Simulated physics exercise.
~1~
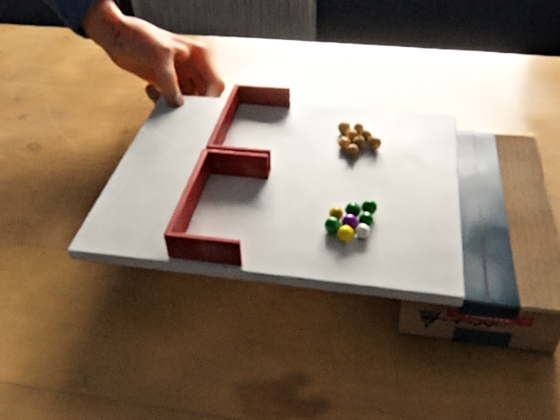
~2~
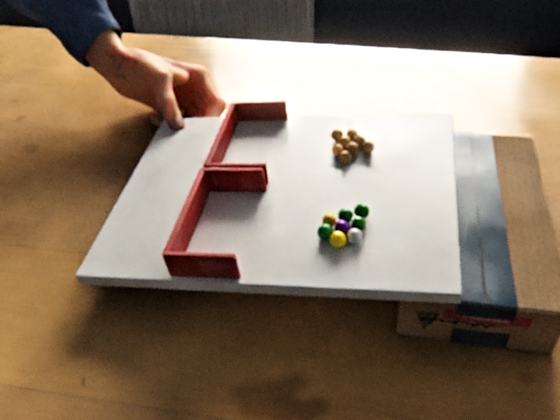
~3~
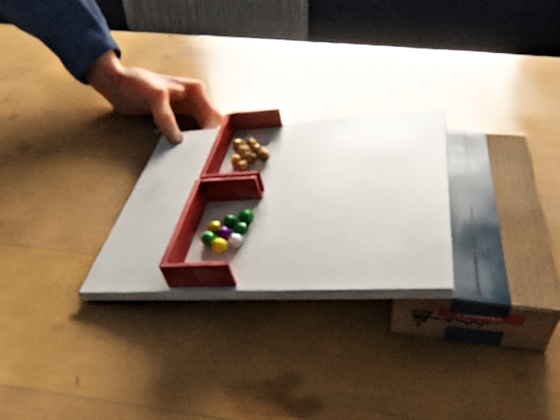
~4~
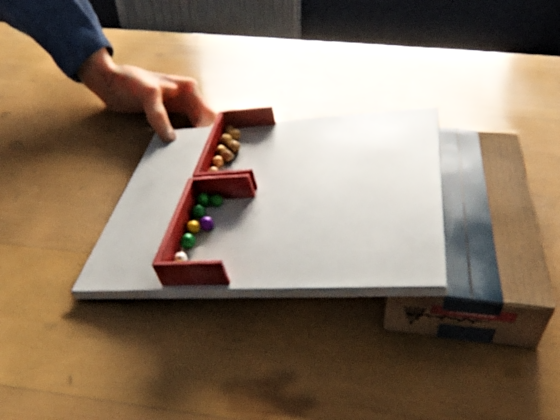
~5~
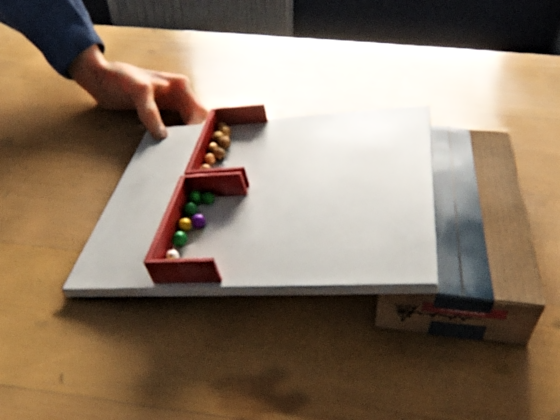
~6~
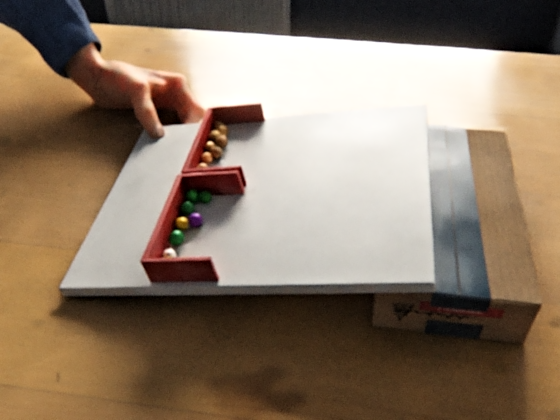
On a wooden table seen from above at an angle, a white board rests with its right end on a cardboard box banded with dark tape, while a hand in a blue sleeve holds its far left corner. Two red, bracket-shaped bars stand on the board, with a cluster of tan balls to the right of the farther one and green, yellow, purple and white balls to the right of the nearer. The hand lowers the left end, and the board tilts gently. Both clusters roll left together. Each reaches its bar and stays gathered against it, the board still sloping.
